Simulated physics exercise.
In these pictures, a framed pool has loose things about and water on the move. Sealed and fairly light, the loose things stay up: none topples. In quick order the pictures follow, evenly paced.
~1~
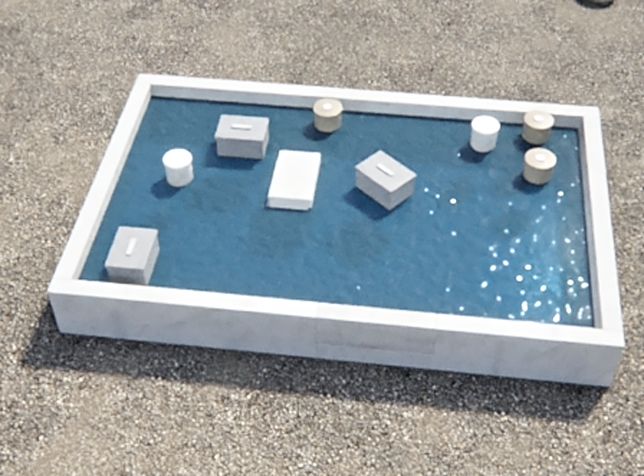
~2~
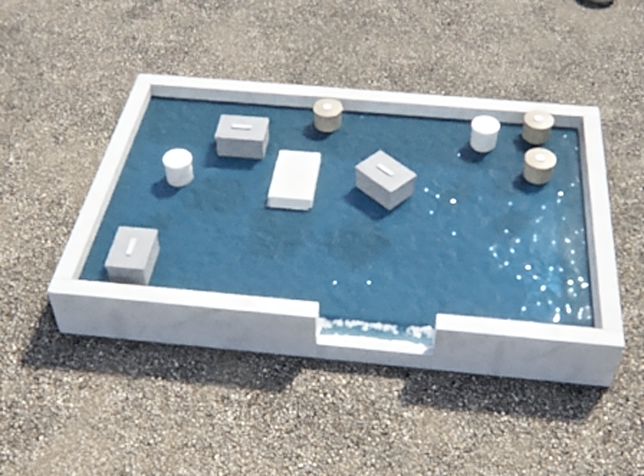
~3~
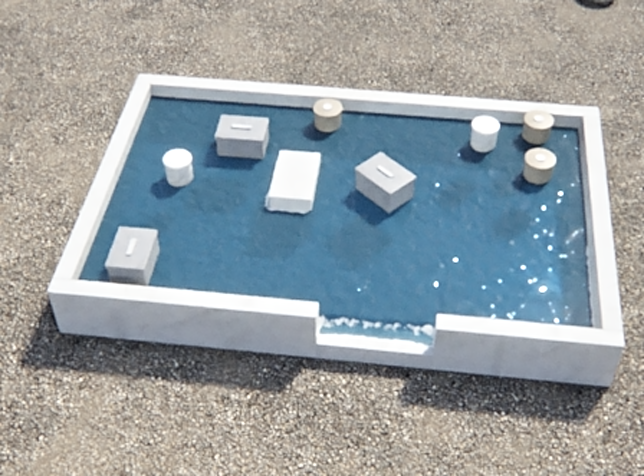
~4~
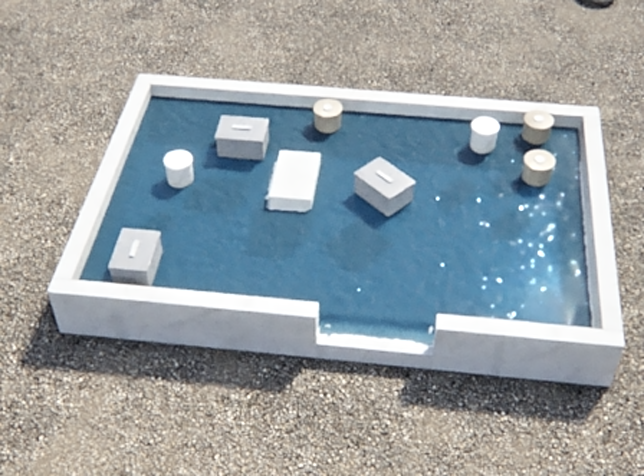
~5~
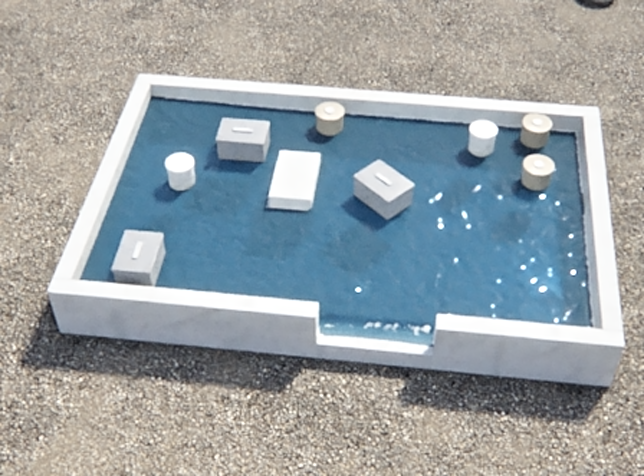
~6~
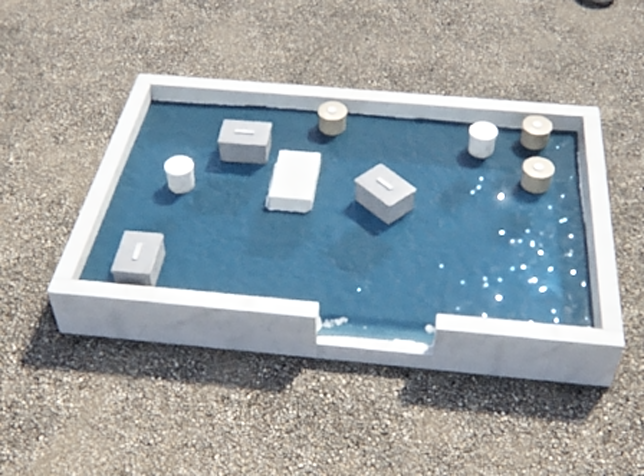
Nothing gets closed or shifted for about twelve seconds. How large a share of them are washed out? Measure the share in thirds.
Bottom band.
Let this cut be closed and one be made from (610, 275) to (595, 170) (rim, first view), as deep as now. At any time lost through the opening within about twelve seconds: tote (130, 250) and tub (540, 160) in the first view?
Remains, then exits.
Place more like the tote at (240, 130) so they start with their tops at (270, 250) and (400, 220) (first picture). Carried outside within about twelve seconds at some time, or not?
Following the list, the first is escaping and the second is escaping.
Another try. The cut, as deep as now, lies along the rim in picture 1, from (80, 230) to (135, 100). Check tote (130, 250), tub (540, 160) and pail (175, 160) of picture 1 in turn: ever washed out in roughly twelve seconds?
In the order given: Escapes, remains, escapes.
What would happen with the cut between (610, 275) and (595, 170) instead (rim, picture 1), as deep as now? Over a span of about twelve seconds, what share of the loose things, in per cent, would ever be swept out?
That would be near 20 per cent of the things.
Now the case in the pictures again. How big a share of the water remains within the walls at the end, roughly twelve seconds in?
It comes out at 72 parts in a hundred.
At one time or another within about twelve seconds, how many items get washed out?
I make it 0.
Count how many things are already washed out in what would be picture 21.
That comes to 0.
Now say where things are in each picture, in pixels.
In the first picture, a tote at (386, 171) floats; a tub at (541, 159) floats; 0 of 8 have shifted.
In the second picture, a tote at (386, 171), afloat; a tub at (541, 159) floats; 0 of 8 have shifted.
In the third picture, a tote at (385, 173) floats; a tub at (541, 159) floats; 0 of 8 have shifted.
In the fourth picture, a tote at (385, 177), afloat, close to its start; a tub at (540, 160) floats; 1 of 8 have shifted.
In the fifth picture, a tote at (384, 180), afloat, close to its start; a tub at (539, 165), afloat, close to its start; 1 of 8 have shifted.
In the sixth picture, a tote at (385, 185) floats, close to its start; a tub at (539, 168), afloat, close to its start; 3 of 8 have shifted.
A moment on, 0 of 8 are out; 8 afloat.
Next, 0 of 8 are out; 8 afloat.
Later, 0 of 8 are out; 8 afloat.
In the end, 0 of 8 are out; 8 afloat.
